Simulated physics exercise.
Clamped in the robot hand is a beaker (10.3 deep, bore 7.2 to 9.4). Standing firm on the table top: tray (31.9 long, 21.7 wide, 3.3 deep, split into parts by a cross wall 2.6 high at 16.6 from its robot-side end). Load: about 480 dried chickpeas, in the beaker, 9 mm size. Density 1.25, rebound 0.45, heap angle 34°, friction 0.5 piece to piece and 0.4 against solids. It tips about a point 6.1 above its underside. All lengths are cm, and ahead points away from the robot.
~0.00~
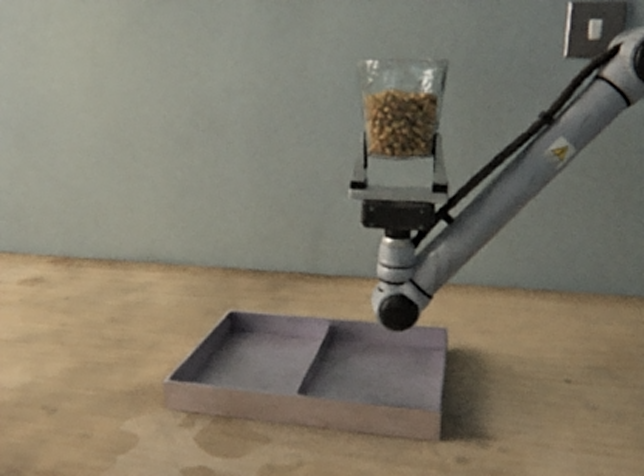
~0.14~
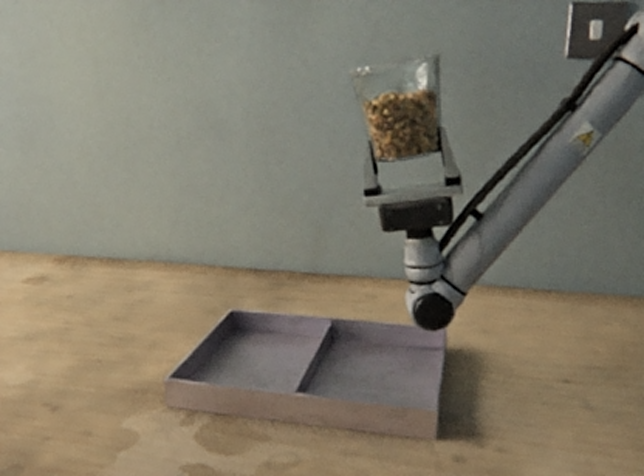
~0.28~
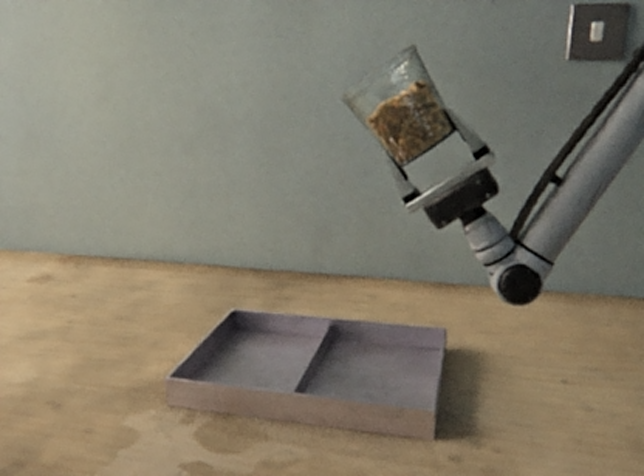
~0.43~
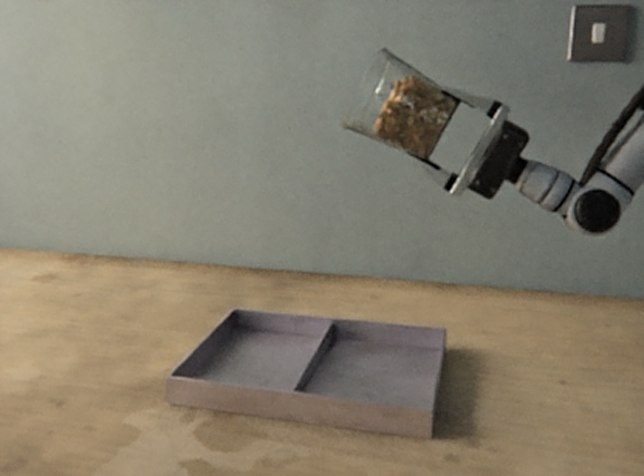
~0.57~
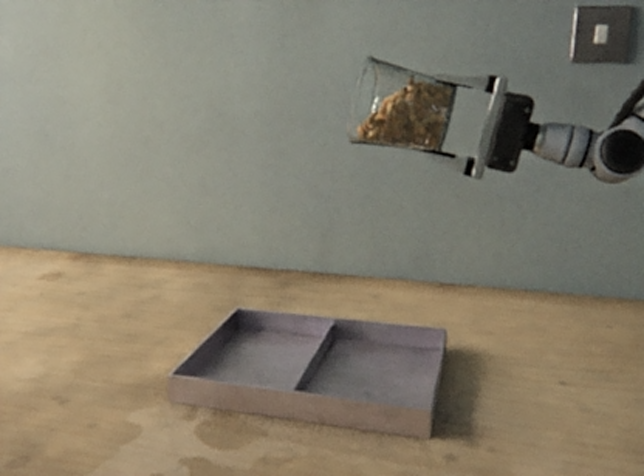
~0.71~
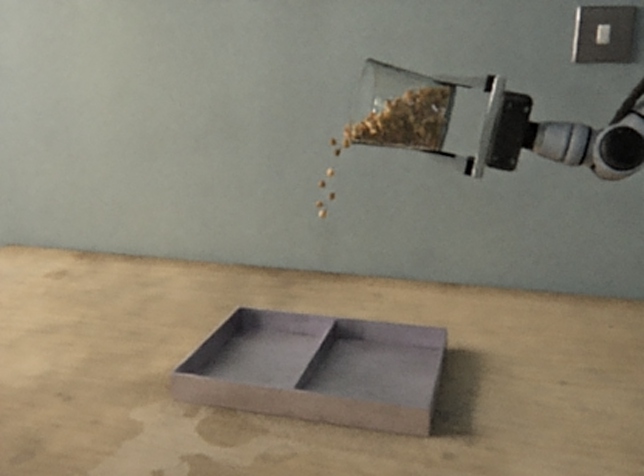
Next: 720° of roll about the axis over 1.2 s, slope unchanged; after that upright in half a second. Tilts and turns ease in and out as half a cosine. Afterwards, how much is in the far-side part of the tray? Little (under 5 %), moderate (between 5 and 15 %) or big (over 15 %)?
Share in the far-side part of the tray: Big (over 15 %).
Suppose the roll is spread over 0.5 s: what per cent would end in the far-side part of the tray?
In that case some 20 per cent.
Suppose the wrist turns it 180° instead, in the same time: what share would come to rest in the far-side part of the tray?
In that case some 20 per cent.
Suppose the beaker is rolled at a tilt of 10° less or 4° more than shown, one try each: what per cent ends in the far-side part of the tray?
Some 10 and 45 per cent.
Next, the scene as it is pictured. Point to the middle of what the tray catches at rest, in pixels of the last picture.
Around (271, 368).
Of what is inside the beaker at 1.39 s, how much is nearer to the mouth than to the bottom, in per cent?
Some 35 per cent.
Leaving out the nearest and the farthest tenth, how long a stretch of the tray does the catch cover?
About 24 cm.
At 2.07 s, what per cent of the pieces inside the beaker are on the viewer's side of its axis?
Roughly 65 per cent.
After 1.39 s, tipped 80°, highest piece 39 above the table; 335 in the beaker, 62 in the far-side part, 28 in the robot-side part, 1 on the table or floor, 54 in flight or on a rim.
After 2.07 s, tipped 61°, highest piece 36 above the table; 242 in the beaker, 163 in the far-side part, 62 in the robot-side part, 2 on the table or floor, 11 in flight or on a rim.
After 2.61 s, upright, highest piece 36 above the table; 241 in the beaker, 171 in the far-side part, 66 in the robot-side part, 2 on the table or floor.
After 3.31 s, upright, highest piece 36 above the table; 241 in the beaker, 171 in the far-side part, 66 in the robot-side part, 2 on the table or floor.
In the end, 241 in the beaker, 171 in the far-side part, 66 in the robot-side part, 2 on the table or floor. That is 36 % in the far-side part of the tray.
